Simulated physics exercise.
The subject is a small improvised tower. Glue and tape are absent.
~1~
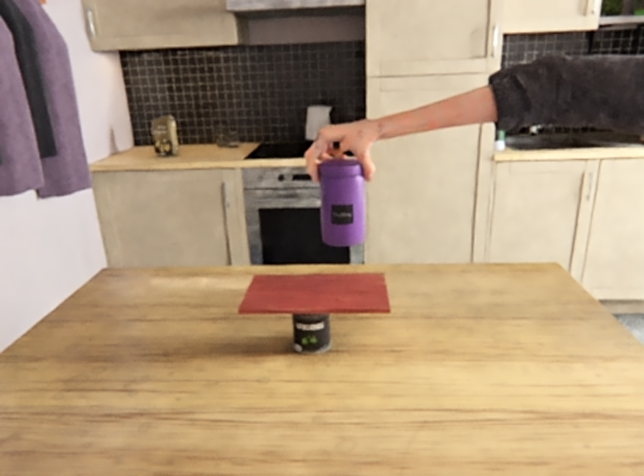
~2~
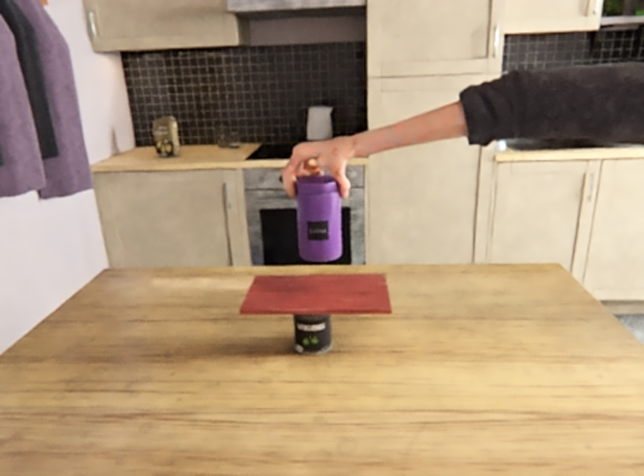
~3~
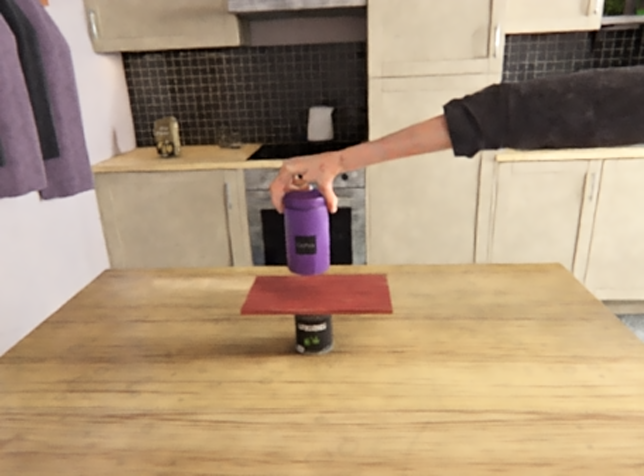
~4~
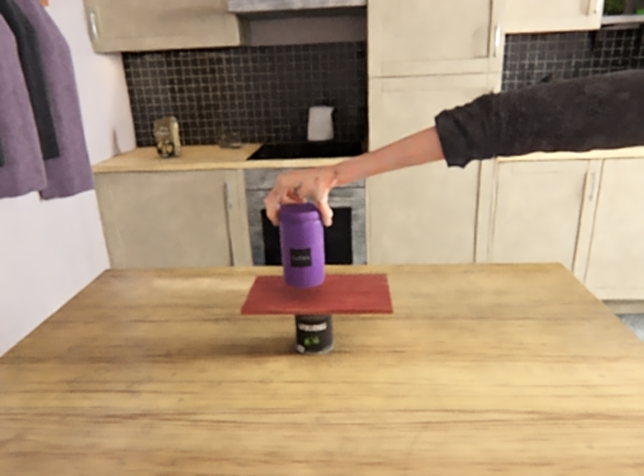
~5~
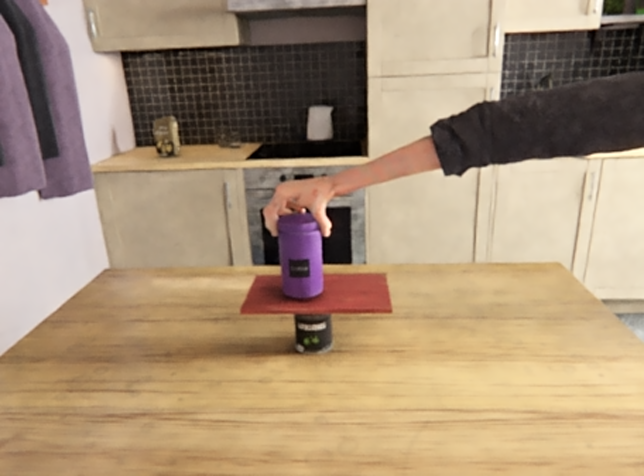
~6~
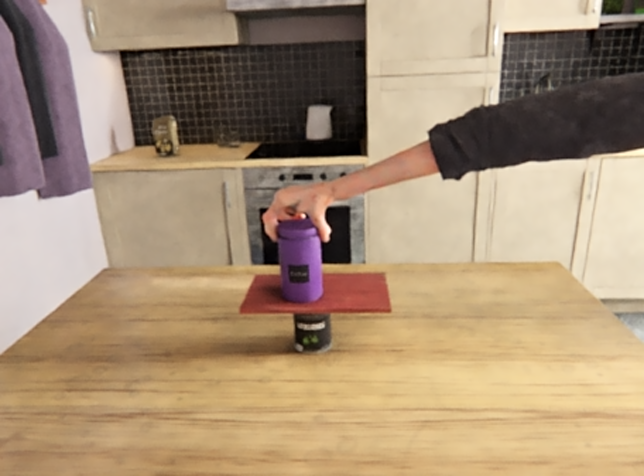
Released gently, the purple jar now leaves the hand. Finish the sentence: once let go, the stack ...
Once let go, the stack stays put.
Then, 0.30 s later than the last frame, all is still.
Then, 0.70 s later than the last frame, purple jar resting near (300, 260).
When it is over, all 3 as before. End places, in pixels of the last picture, purple jar near (300, 260). The stack keeps its balance.
